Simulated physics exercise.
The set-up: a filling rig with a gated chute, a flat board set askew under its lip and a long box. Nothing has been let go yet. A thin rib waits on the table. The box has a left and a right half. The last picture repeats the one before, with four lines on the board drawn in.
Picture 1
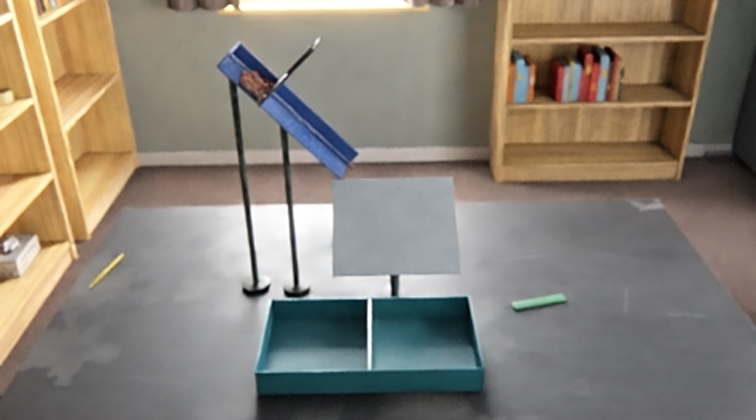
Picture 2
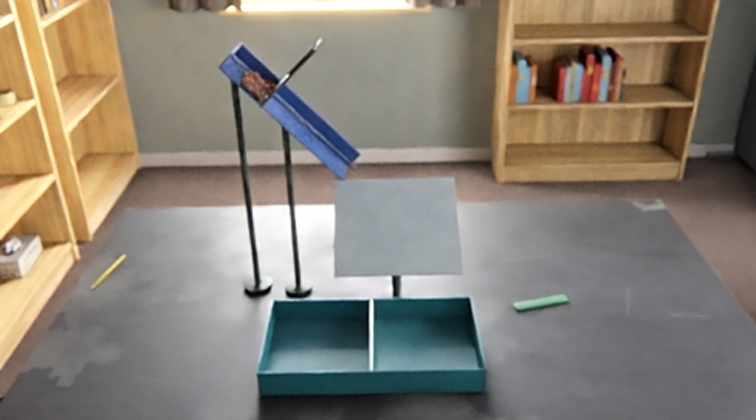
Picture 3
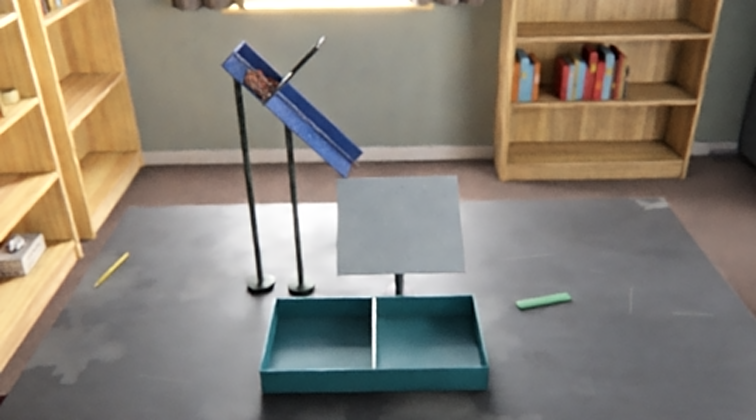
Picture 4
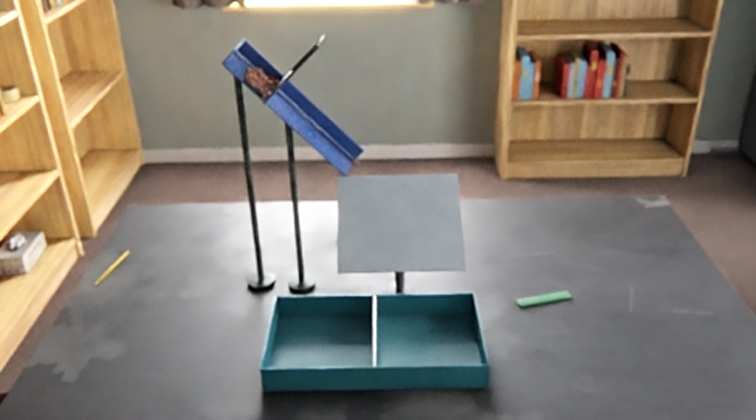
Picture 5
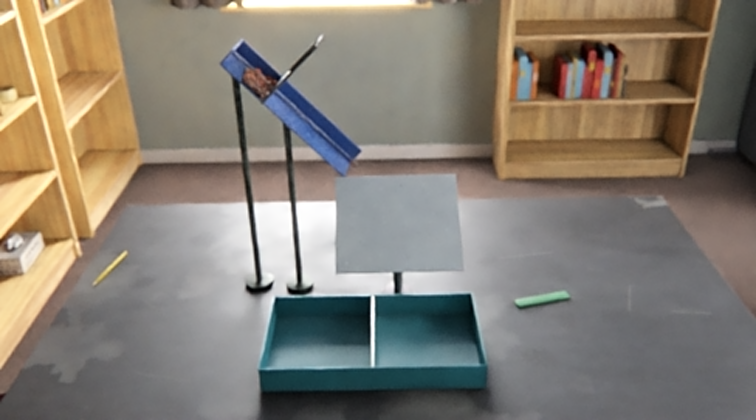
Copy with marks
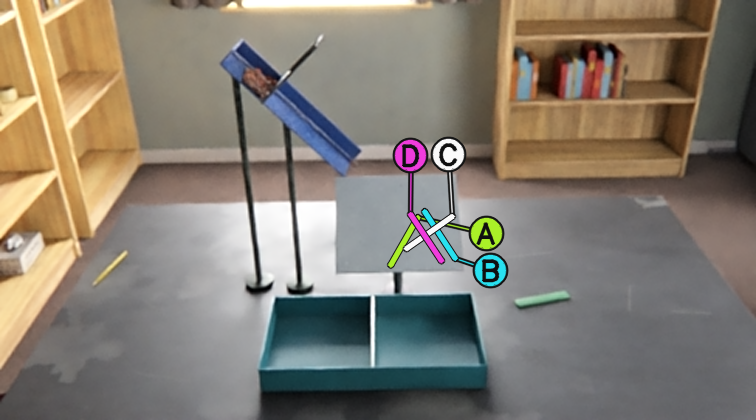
Nothing moves apart from a very slight drift of the view; a blue sloping chute holds a reddish-brown load behind a closed gate, above a tilted grey board and a teal box divided into left and right halves.
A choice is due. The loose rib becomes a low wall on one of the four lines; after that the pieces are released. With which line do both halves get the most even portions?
Use line A.
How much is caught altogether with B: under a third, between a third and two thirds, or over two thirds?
Line B gives over two thirds.
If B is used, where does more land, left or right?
The right half.
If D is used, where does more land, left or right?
Right.
On the marked copy, line A from (417, 217) to (390, 265); line B from (424, 211) to (455, 258); line C from (452, 216) to (406, 248); line D from (410, 214) to (441, 260).
For line A, of what is caught, about half in the left half, about half in the right.
For line B, of what is caught, a stray few in the left half, nearly all in the right.
For line C, of what is caught, a small part in the left half, nearly all in the right.
For line D, of what is caught, a stray few in the left half, nearly all in the right.
